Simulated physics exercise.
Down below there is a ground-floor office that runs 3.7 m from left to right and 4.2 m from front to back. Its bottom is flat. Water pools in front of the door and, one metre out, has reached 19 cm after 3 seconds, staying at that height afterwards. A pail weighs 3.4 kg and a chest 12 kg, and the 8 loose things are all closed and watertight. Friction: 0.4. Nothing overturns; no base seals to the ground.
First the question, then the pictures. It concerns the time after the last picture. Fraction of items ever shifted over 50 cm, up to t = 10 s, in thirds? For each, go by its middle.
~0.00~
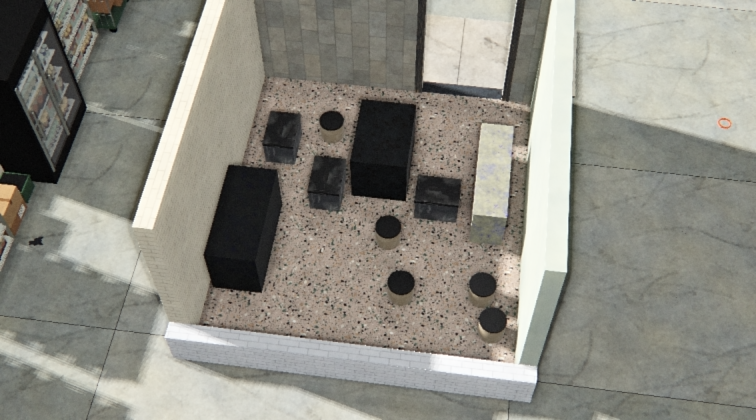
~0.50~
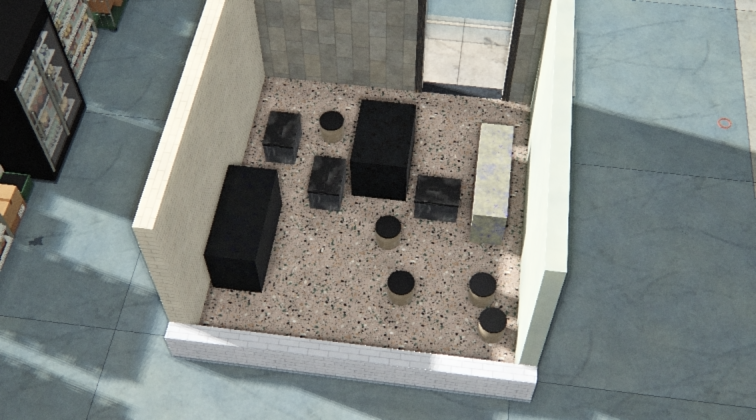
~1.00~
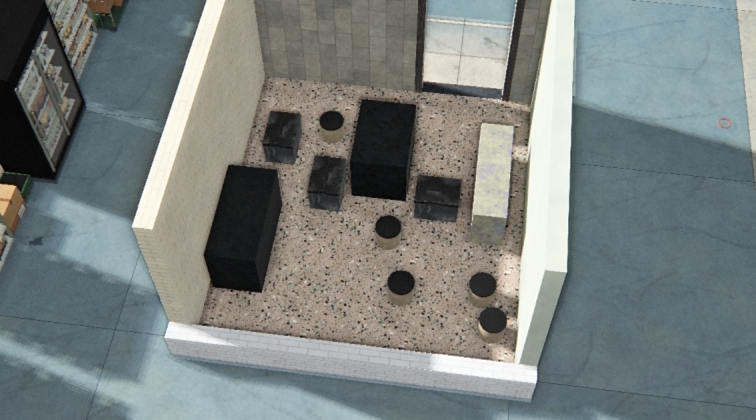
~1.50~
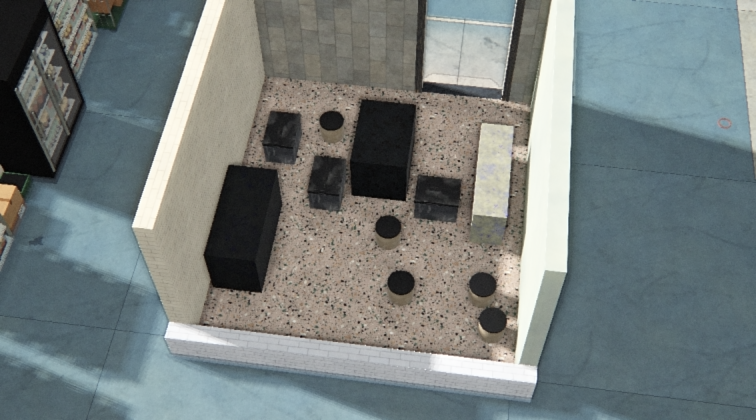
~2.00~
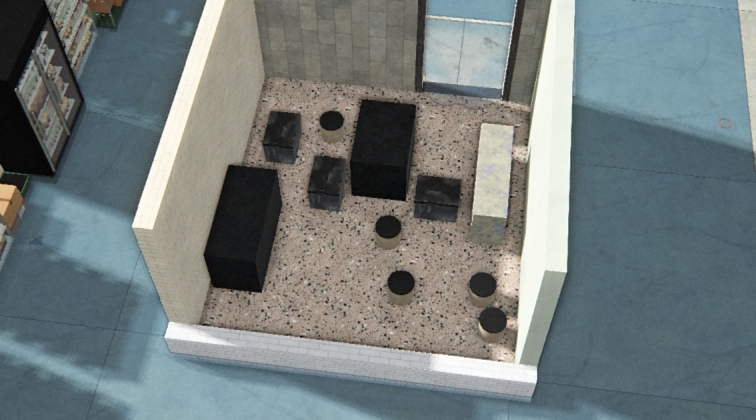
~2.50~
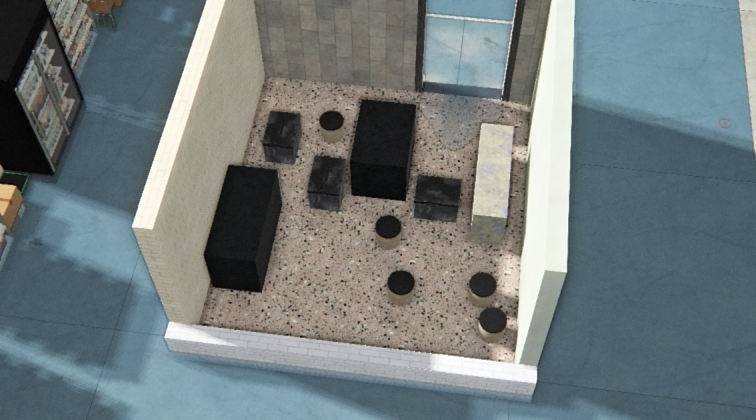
One third to two thirds.
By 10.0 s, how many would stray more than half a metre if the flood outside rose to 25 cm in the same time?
I count 5 of them in that case.
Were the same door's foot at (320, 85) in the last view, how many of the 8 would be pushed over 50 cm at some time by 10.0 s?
You'd get 7 in that case.
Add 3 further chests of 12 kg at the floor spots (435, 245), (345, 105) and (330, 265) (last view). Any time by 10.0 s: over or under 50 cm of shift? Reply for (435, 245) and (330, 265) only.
One by one: Above; below.
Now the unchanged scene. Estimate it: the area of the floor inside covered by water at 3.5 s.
Around 2.5 m2 of it.
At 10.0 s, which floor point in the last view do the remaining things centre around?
They're centred close to (324, 254).
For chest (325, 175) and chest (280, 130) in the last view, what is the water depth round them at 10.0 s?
Depth approx. 4 cm / 3 cm.
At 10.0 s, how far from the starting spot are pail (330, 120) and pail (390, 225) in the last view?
Shifts: 10 cm / 80 cm.
After 3.5 s 0 of 8 are over 50 cm from their spots; 0 afloat.
After 4.5 s 1 of 8 are over 50 cm from their spots; 0 afloat.
After 7.0 s 3 of 8 are over 50 cm from their spots; 4 afloat.
After 10.0 s 4 of 8 are over 50 cm from their spots, and 5 have been at some point; 4 afloat.
